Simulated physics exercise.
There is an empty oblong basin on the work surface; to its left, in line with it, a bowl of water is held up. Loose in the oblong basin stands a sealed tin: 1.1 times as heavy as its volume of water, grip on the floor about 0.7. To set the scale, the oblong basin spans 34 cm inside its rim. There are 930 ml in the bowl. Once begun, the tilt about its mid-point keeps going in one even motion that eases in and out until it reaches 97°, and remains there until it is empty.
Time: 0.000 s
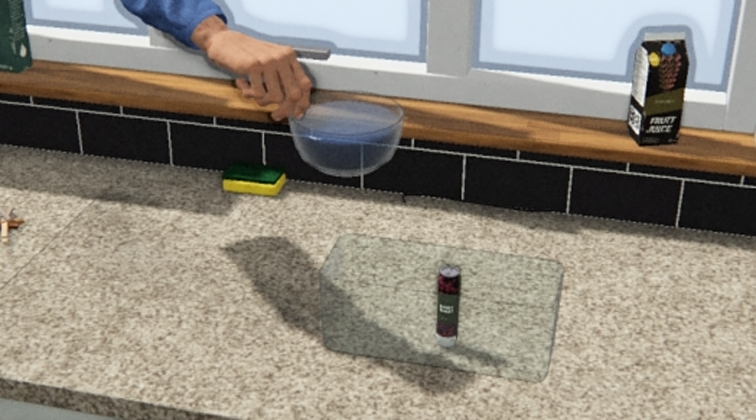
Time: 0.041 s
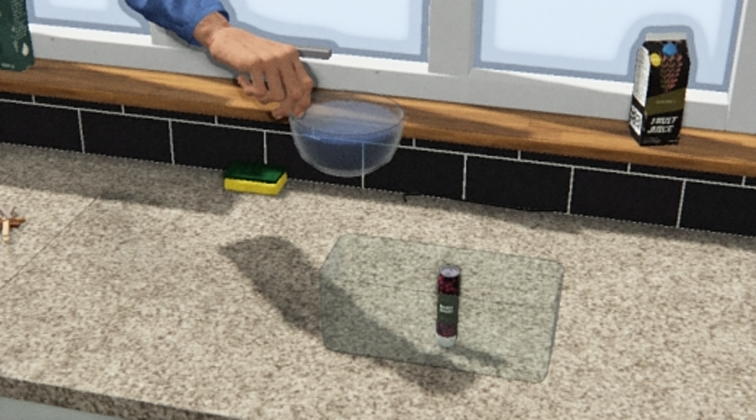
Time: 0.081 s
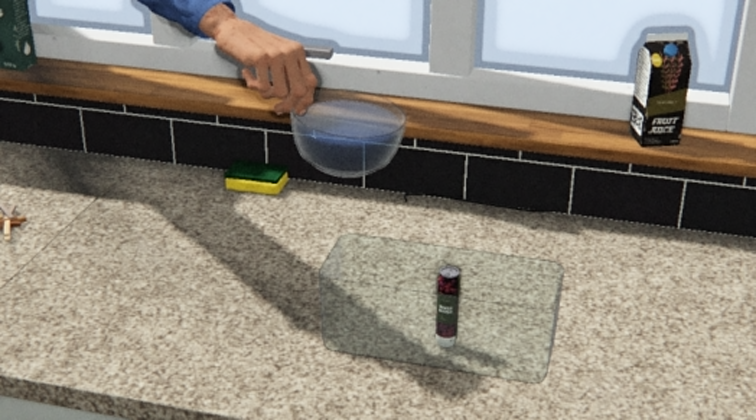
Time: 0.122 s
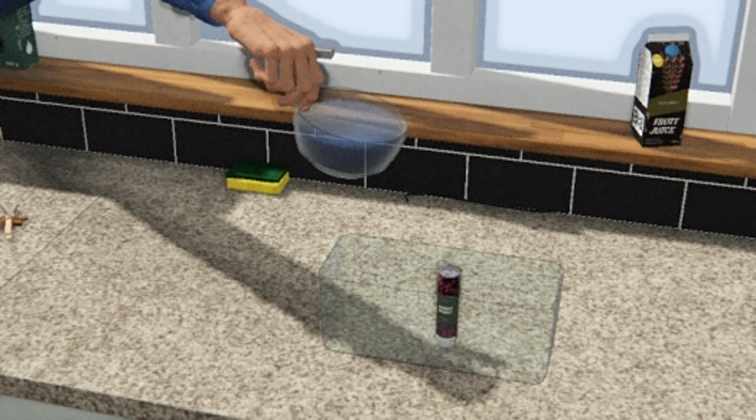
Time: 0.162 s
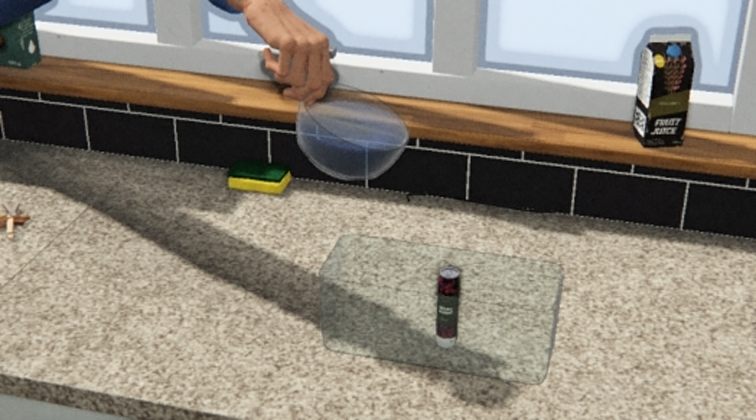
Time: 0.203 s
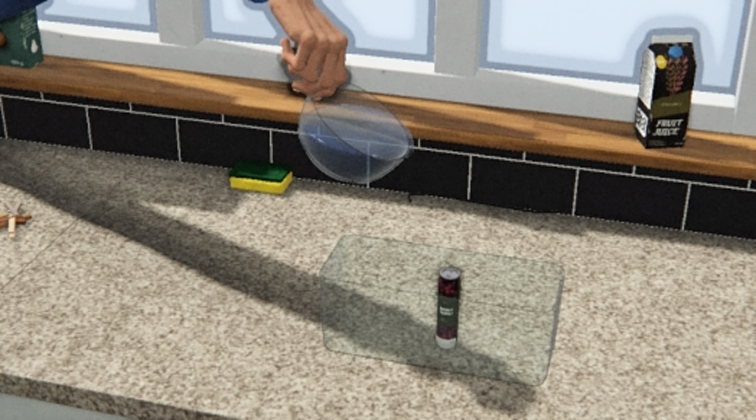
At first a hand holds a clear bowl of bluish water nearly level above a speckled counter, up and to the left of a small dark tin standing on a glassy oblong. Then the hand tilts the bowl rightward, slowly, then more steeply, its right rim dipping lower.
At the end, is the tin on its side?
Looks like it can't take it.
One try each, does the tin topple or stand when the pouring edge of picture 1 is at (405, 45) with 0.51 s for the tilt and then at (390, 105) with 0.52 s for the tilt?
Trial 1 - tin stays standing; trial 2 - tin tips.
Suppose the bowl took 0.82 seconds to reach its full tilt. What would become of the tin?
In that case the tin stays vertical.
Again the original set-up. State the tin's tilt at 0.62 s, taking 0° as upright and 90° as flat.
About 0 degrees from upright.
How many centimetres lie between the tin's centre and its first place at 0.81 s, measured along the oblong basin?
Near 3 cm.
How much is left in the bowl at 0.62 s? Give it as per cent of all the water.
About 3 per cent.
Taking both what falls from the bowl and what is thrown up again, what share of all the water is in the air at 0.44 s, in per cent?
Near 64 per cent at that moment.
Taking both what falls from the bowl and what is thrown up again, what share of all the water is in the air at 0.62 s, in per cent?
9 per cent or so.
Then, 0.44 s in, the tilt is 93° and 20 per cent is still to pour; the tin stands where it began.
Then, 0.62 s in, the tilt is 97° and 3 per cent is still to pour; the tin stands where it began.
Then, 0.81 s in, the tilt is 97° and 0 per cent is still to pour; the tin leans 17°.
Then, 1.01 s in, the tilt is 97° and 0 per cent is still to pour; the tin lies on its side.
Finally, the tin lies on its side.
